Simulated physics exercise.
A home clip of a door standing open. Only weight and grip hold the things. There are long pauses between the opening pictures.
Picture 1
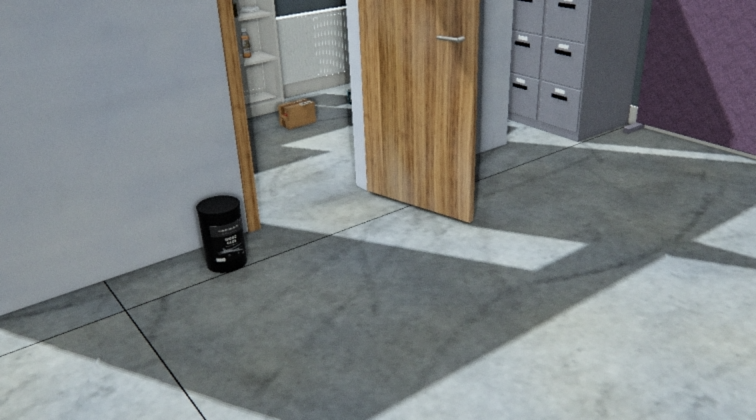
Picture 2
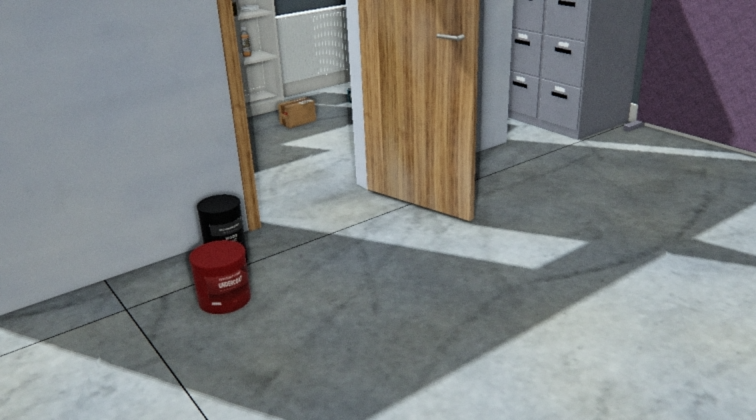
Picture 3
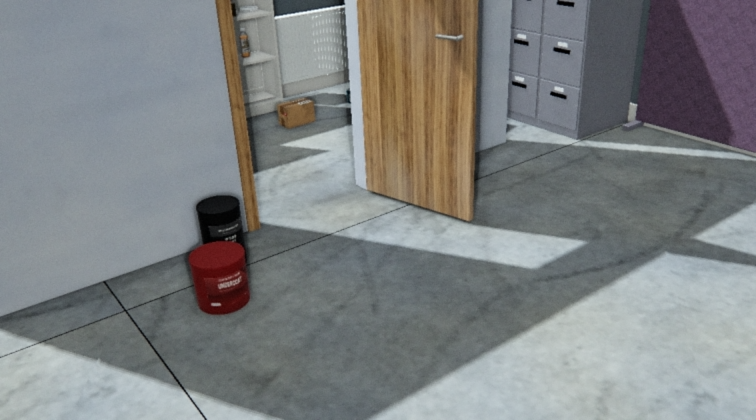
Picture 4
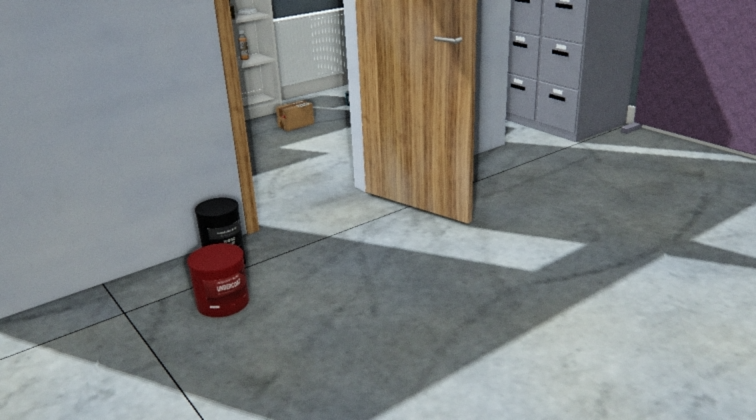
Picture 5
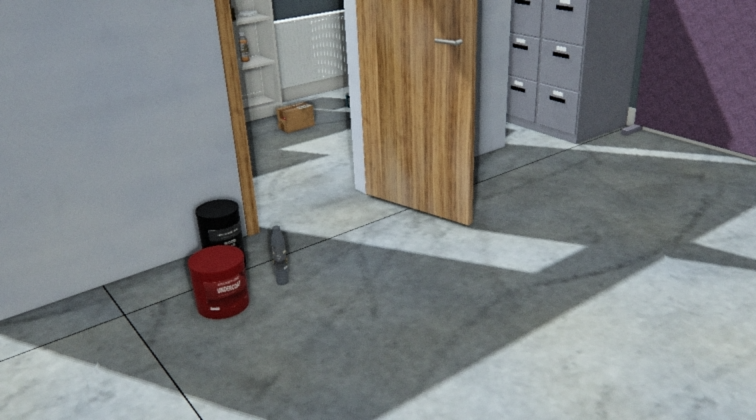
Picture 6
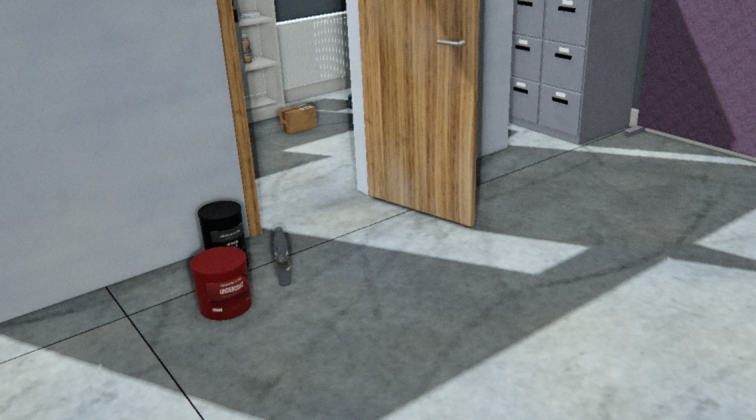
A red pail and then a grey bottle appearing beside a black pail on the floor, near a motionless open wooden door.
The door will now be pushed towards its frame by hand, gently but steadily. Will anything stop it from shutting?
Here the door shuts.
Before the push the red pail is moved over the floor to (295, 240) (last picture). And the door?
Then it is blocked.
Then, 1.00 s past the last view, open by 84°.
Then, 1.90 s past the last view, open by 51°.
Then, 2.70 s past the last view, open by 20°.
Finally, open by 0°; all 3 still in place. Final places as the last picture's camera would see them, grey bottle near (282, 257).
